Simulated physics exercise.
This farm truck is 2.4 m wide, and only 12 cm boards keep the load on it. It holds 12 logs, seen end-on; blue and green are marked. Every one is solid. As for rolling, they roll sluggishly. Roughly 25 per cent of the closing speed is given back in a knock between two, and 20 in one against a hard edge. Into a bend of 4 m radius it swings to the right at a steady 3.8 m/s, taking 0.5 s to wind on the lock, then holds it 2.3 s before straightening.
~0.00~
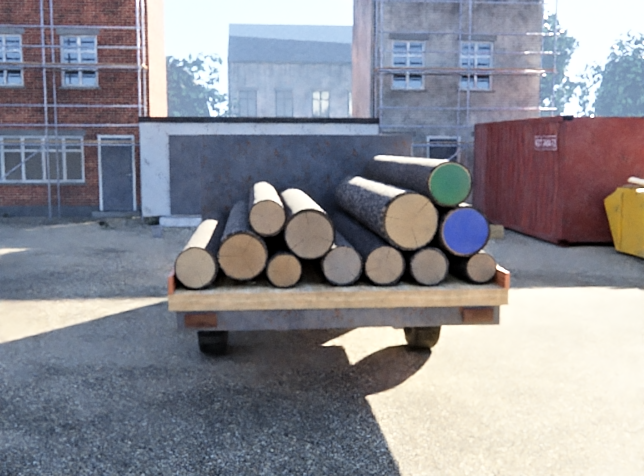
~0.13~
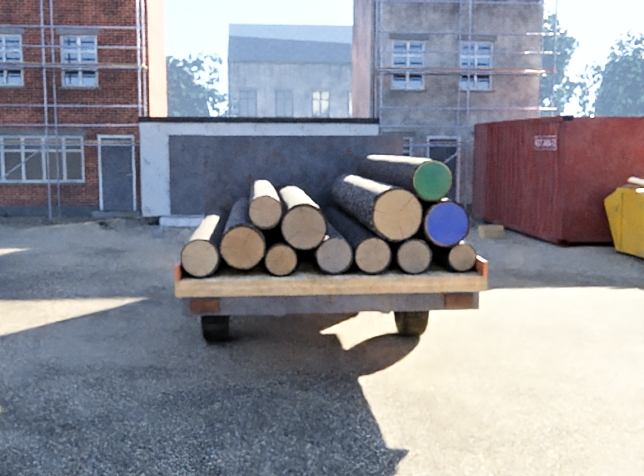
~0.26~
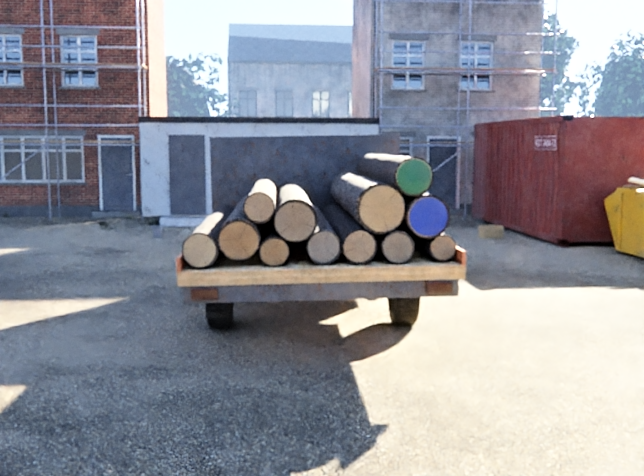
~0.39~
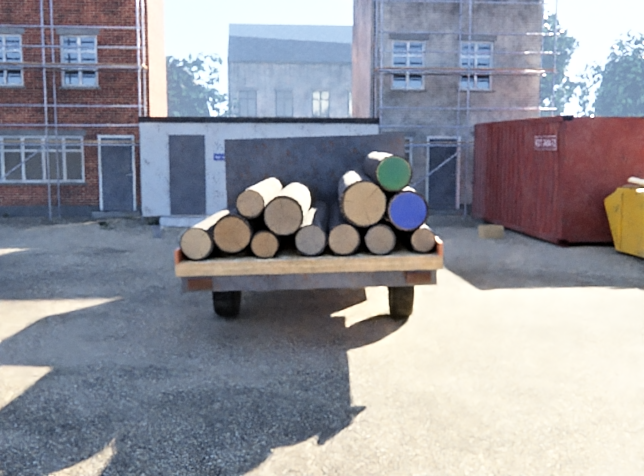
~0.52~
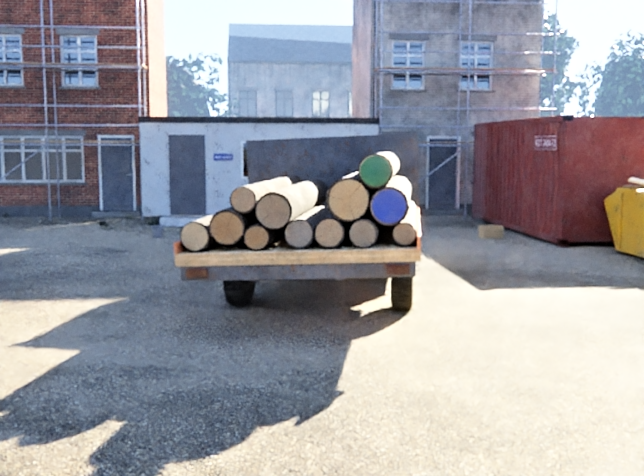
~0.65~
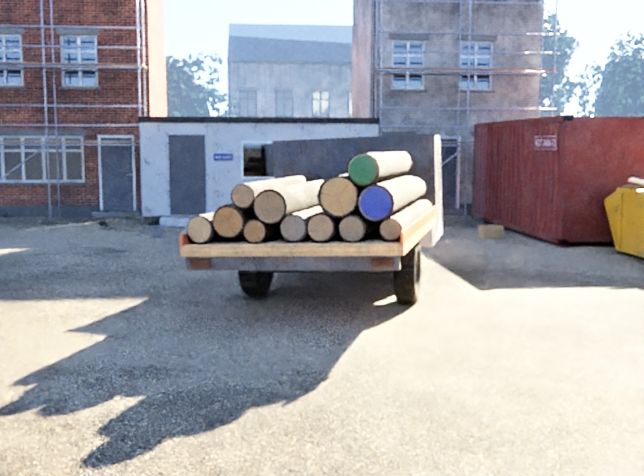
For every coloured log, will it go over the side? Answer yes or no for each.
Blue log - no, green - no.
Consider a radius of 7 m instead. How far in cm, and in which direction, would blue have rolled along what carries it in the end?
Some 0 cm leftwards.
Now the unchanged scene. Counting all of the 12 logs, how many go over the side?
Counted up, it is 0.
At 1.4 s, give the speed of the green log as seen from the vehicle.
Its speed is roughly 0.0 m/s.
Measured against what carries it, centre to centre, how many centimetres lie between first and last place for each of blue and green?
Blue: 0; green: 0.
Then, 1.4 s in, blue is up on others, 30 cm from the right edge; green is up on others, 40 cm from the right edge; 0 of 12 are off.
Then, 2.3 s in, still the same for blue, green; 0 of 12 are off.
In the end (3.4 s), blue is up on others, 30 cm from the right edge; green is up on others, 40 cm from the right edge; 0 of 12 are off.
